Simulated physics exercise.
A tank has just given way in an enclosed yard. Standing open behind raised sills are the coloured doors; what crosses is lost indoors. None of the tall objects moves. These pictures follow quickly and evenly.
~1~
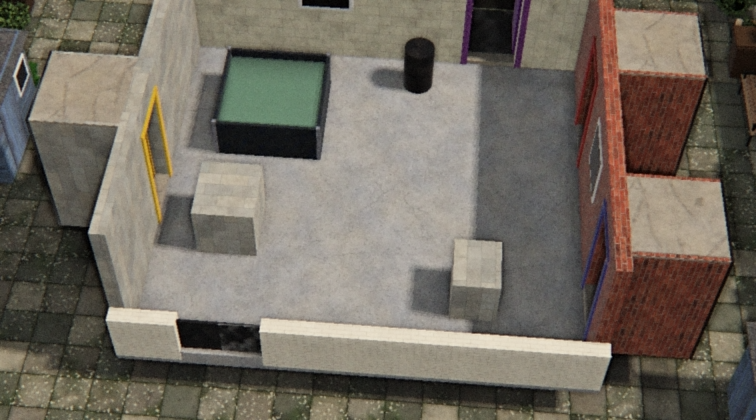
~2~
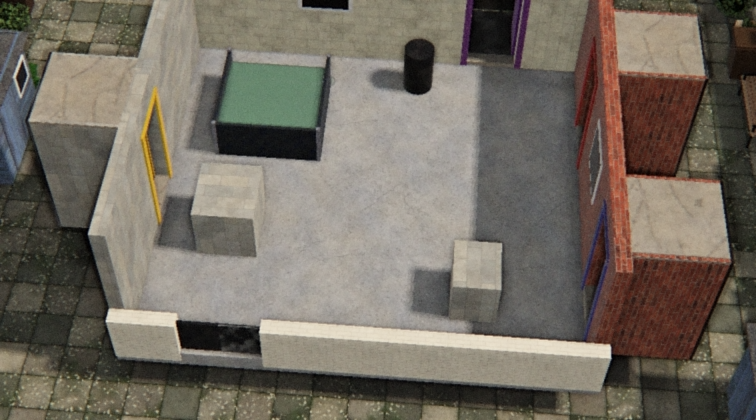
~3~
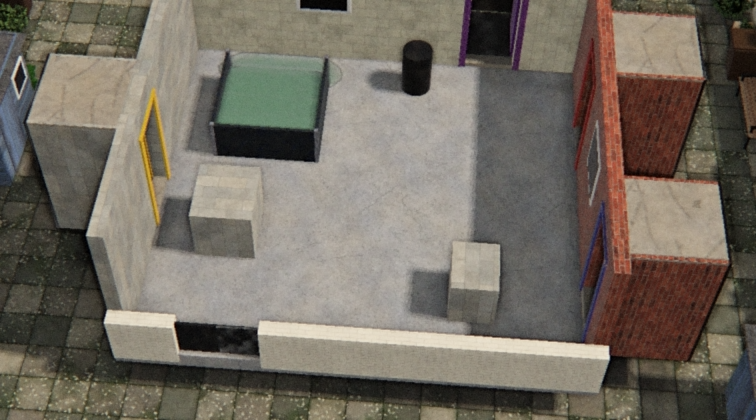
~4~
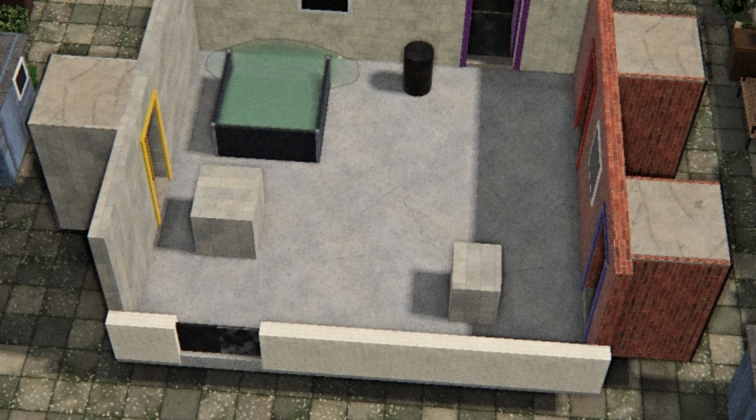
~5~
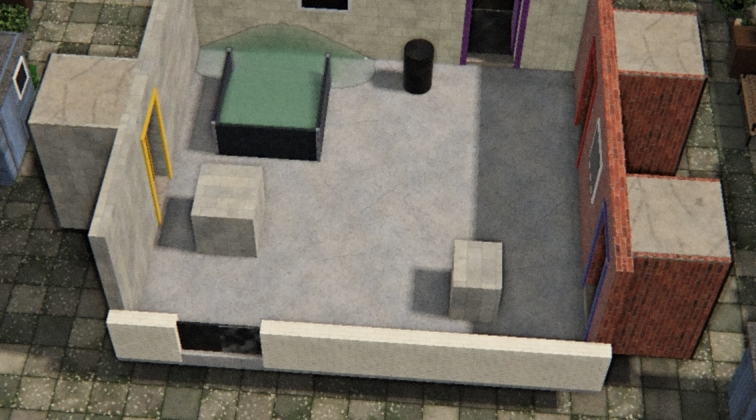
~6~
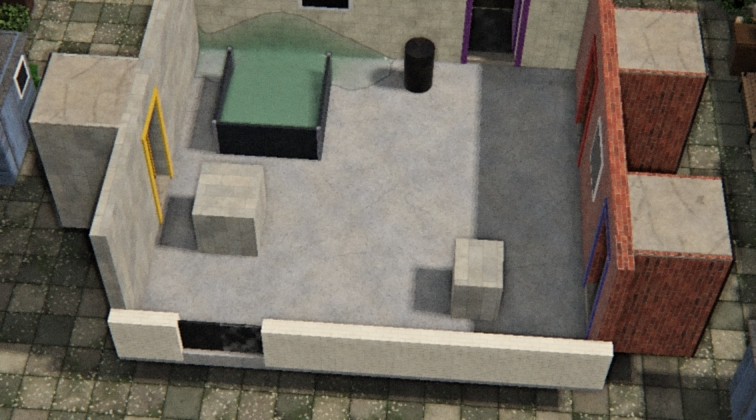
Water stayed still in a dark-sided tank inside a walled yard, then poured out through the far side and spread along the back wall, reaching right toward a black barrel.
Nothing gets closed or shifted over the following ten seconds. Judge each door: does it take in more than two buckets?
My call: The blue door keeps it to two or fewer, the purple door keeps it to two or fewer, the yellow door keeps it to two or fewer, the red door keeps it to two or fewer.
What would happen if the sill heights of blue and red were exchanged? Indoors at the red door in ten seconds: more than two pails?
So the red door does not reach it.
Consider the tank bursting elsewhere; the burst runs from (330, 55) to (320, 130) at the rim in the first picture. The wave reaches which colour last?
Last comes the door marked yellow.
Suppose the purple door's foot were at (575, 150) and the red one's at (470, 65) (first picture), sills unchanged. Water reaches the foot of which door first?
Going by the pictures, it's the door marked red.
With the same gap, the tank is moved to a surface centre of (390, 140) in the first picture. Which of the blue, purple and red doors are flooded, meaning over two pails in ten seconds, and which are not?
Blue door falls short; purple door exceeds the limit; red door exceeds the limit.
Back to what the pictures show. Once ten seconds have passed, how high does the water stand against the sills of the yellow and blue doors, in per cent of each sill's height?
First 30 percent, then 60 percent.
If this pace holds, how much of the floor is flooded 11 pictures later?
The answer is around 30 per cent.
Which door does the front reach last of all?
My answer: The door marked blue.
A moment on, water covers 15 % of the floor; the blue door not reached, the purple door wet at the sill, nothing in, the yellow door not reached, the red door not reached.
Next, water covers 30 % of the floor; the blue door not reached, the purple door wet at the sill, nothing in, the yellow door wet at the sill, nothing in, the red door not reached.
Then, water covers 60 % of the floor; the blue door not reached, the purple door wet at the sill, nothing in, the yellow door wet at the sill, nothing in, the red door under two buckets in.
Later, water covers 85 % of the floor; the blue door wet at the sill, nothing in, the purple door wet at the sill, nothing in, the yellow door wet at the sill, nothing in, the red door under two buckets in.
In the end, water covers 85 % of the floor; the blue door wet at the sill, nothing in, the purple door wet at the sill, nothing in, the yellow door wet at the sill, nothing in, the red door under two buckets in.
